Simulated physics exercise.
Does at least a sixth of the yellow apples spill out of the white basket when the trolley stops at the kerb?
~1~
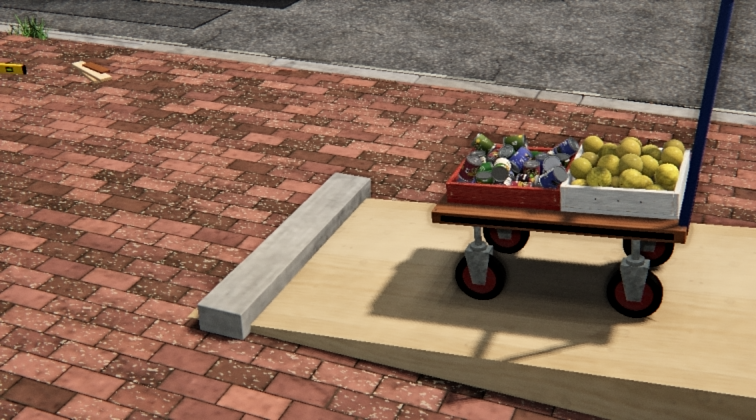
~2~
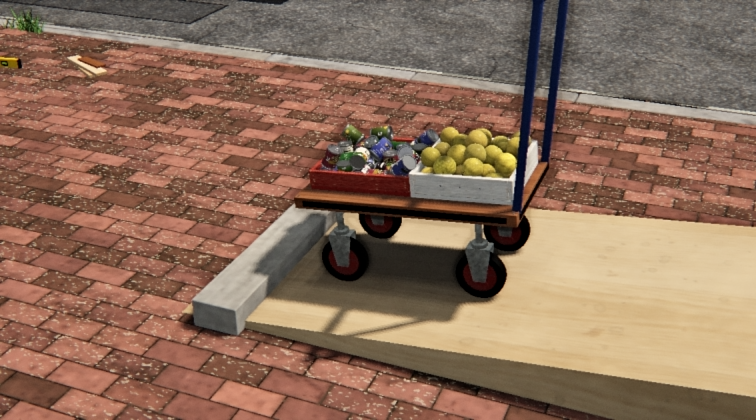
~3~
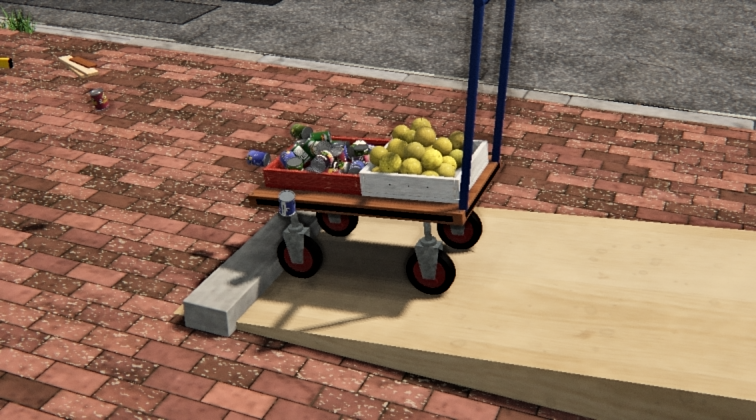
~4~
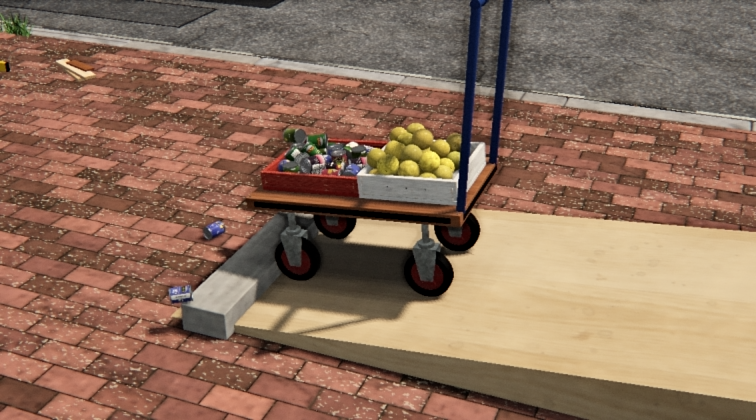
No, fewer than one in six of the yellow apples leave the white basket. Nearly all of them are still heaped inside it once the trolley is at rest.
In the video, a flat trolley with a blue handle rolls left down a wooden ramp, carrying small tins in a red basket and yellow apples in a white one. It stops at a grey kerb and a few tins spill onto the bricks, while most apples remain heaped in their basket.
